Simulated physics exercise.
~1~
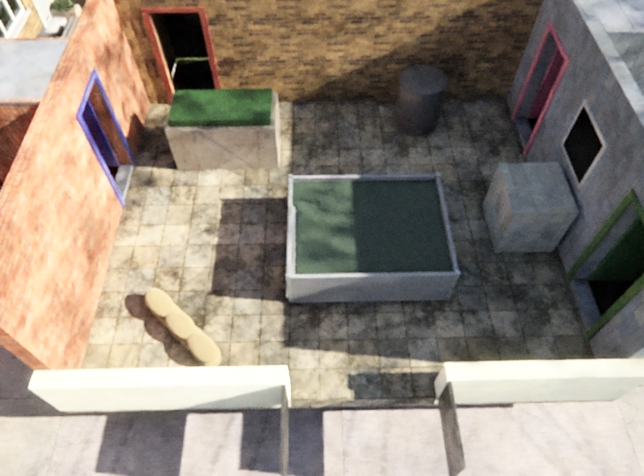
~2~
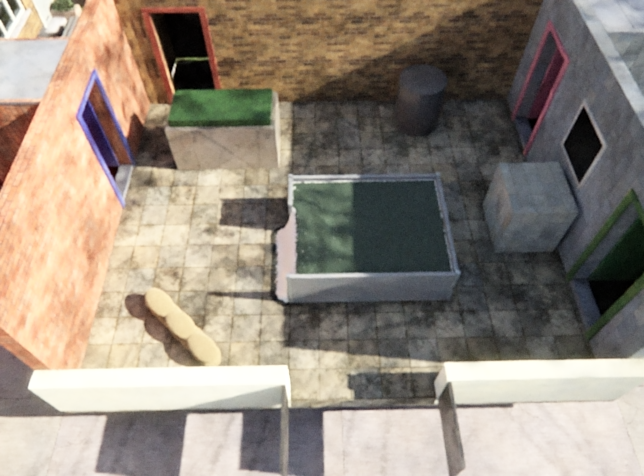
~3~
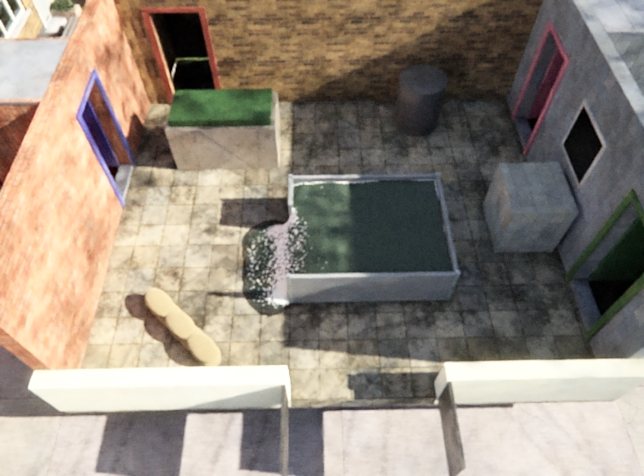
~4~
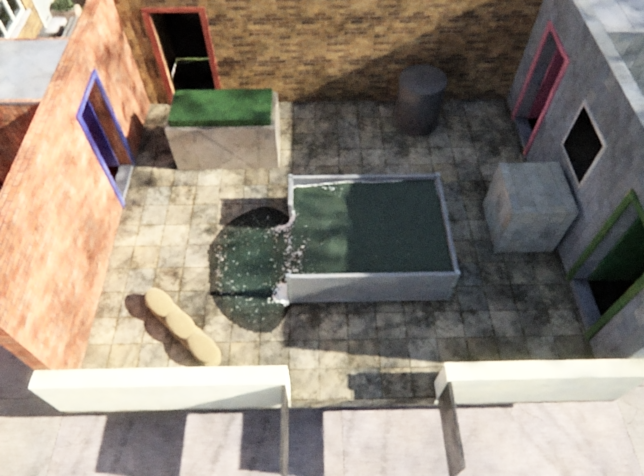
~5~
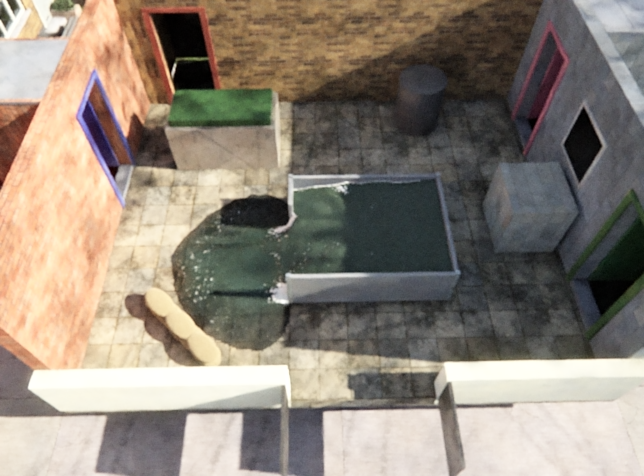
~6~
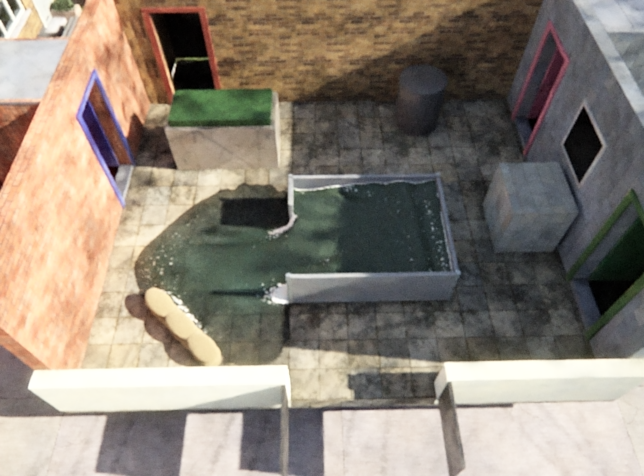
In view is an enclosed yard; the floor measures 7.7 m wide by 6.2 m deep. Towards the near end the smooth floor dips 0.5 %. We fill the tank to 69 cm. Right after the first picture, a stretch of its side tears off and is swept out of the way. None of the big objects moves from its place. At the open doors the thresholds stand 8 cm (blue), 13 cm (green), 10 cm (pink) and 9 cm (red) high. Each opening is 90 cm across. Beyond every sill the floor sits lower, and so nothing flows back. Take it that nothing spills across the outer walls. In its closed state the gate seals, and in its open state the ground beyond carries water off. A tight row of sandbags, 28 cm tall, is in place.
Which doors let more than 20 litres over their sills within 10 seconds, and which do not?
In the end blue door: Limit crossed; green door: Limit not crossed; pink door: Limit not crossed; red door: Limit crossed.
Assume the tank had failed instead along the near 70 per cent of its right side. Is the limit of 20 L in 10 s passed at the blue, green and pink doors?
Then: Blue short of it, green beyond it, pink short of it.
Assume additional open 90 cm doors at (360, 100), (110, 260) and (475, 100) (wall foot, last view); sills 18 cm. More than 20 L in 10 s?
The first one doesn't reach it, the second one exceeds it, and the third one doesn't reach it.
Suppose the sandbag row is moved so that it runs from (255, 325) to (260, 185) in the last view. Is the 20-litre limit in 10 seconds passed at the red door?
Outcome - red: Pass.
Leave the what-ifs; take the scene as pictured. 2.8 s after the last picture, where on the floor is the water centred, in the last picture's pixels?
The water's centre is around (249, 249).
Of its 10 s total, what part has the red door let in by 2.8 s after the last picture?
Fraction in by then: Around 15 per cent.
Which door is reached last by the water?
That would be the pink door, last of all.
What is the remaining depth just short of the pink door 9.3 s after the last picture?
Average: ~ 5.5 cm.
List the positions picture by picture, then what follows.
In the first frame, the tank at (368, 225) is whole and still, 69 cm deep.
In the second frame, water pours out at (293, 255) and has run 0.7 m, to (281, 230); typically 10 cm deep outside, 69 cm at the tank's back.
In the third frame, the front is at (250, 236), 1.0 m from the gap at (293, 257); 1.1 m2 of floor is under water; 69 cm left at the back of the tank.
In the fourth frame, water pours out at (293, 258) and has run 1.4 m, to (214, 248); typically 9 cm deep outside, 69 cm at the tank's back.
In the fifth frame, the front is at (178, 255), 2.0 m from the gap at (293, 258); 4.1 m2 of floor is under water; 69 cm left at the back of the tank.
In the sixth frame, water pours out at (293, 258) and has run 2.6 m, to (142, 261); typically 6 cm deep outside, 65 cm at the tank's back.
Then, 0.7 s after the last picture water covers 25 % of the floor and is deepest (41 cm) near (186, 318); blue door 7 cm at the sill, 0 L in, green door not reached, pink door not reached, red door not reached.
Then, 1.5 s after the last picture water covers 30 % of the floor and is deepest (41 cm) near (112, 253); blue door 18 cm at the sill, 11 L in, green door not reached, pink door not reached, red door not reached.
Then, 2.8 s after the last picture water covers 45 % of the floor and is deepest (35 cm) near (157, 110); blue door 15 cm at the sill, 51 L in, green door not reached, pink door not reached, red door 21 cm at the sill, 26 L in.
Then, 5.3 s after the last picture water covers 75 % of the floor and is deepest (20 cm) near (127, 387); blue door 11 cm at the sill, 78 L in, green door 5 cm at the sill, 0 L in, pink door not reached, red door 15 cm at the sill, 125 L in.
Then, 9.3 s after the last picture water covers 95 % of the floor and is deepest (12 cm) near (549, 237); blue door 11 cm at the sill, 102 L in, green door 7 cm at the sill, 0 L in, pink door 5 cm at the sill, 0 L in, red door 10 cm at the sill, 169 L in.
